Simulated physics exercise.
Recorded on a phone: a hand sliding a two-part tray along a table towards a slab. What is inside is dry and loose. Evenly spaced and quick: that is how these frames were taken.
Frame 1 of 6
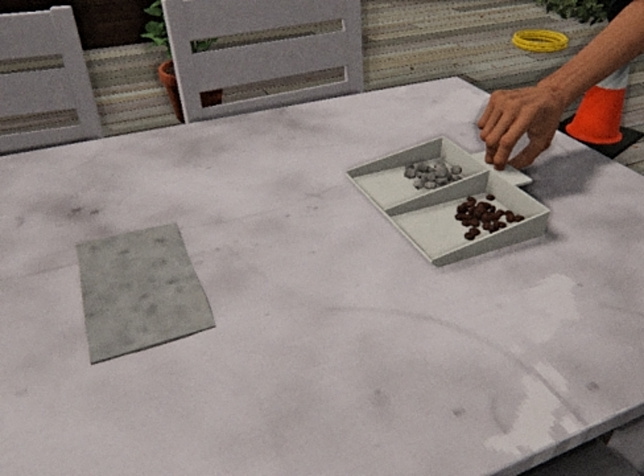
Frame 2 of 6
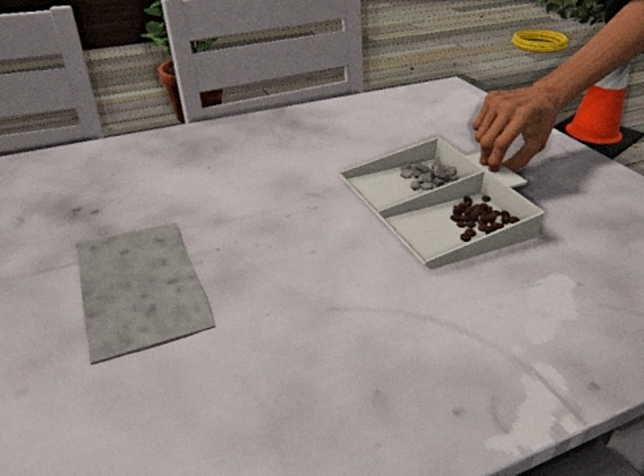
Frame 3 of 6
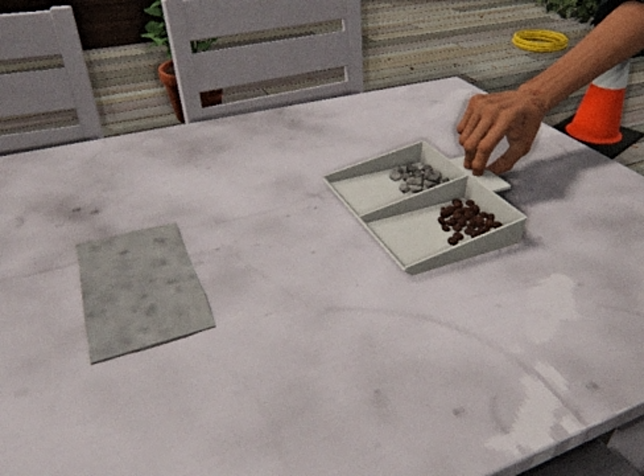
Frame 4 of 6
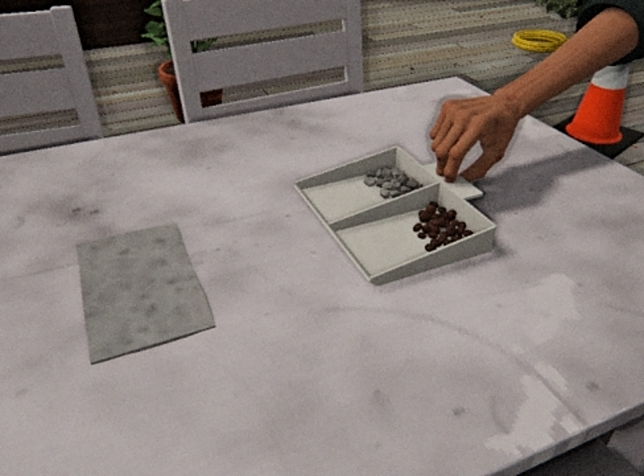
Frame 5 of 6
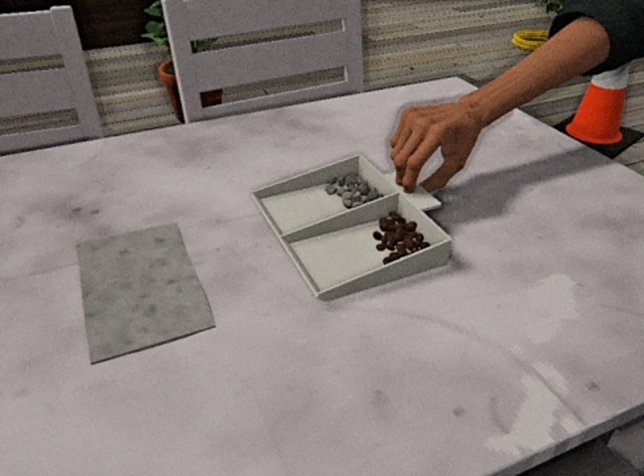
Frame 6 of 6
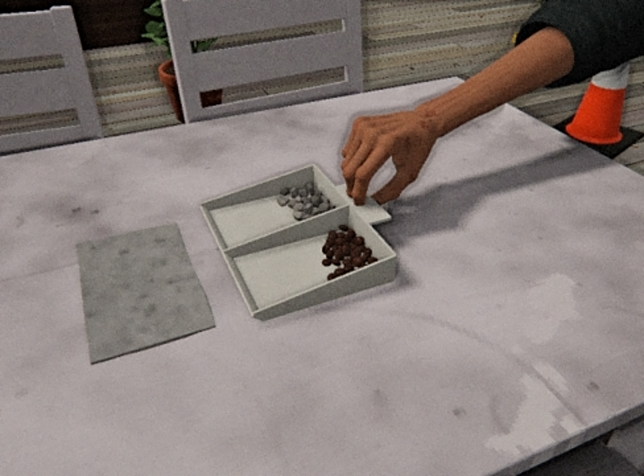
At first, a hand holds the back of a pale two-part tray at the right of a table, with dark brown pieces in the nearer section and grey ones in the farther. The hand then slides it steadily left across the tabletop, until it is close beside a flat grey slab.
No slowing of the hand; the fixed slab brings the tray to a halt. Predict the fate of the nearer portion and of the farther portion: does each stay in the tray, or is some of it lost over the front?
Prediction: The nearer portion partly goes over the front, the farther portion partly goes over the front.
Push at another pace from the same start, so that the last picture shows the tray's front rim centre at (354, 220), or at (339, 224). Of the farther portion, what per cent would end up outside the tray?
In the first case 0 per cent, in the second 0 per cent.
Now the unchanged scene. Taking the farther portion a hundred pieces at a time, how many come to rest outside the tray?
Roughly 40 percent.
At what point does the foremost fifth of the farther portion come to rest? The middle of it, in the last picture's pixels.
About (116, 233) in the last picture.
Then, 0.02 s past the last view, tray still sliding, front rim near (208, 258); nearer portion all inside; farther portion all inside.
Then, 0.14 s past the last view, tray stopped at the slab; nearer portion a small part out of the tray; farther portion a small part out of the tray.
Then, 0.35 s past the last view, tray stopped at the slab; nearer portion about a quarter out of the tray; farther portion about a third out of the tray.
Finally, tray stopped at the slab; nearer portion about a quarter out of the tray; farther portion about a third out of the tray.
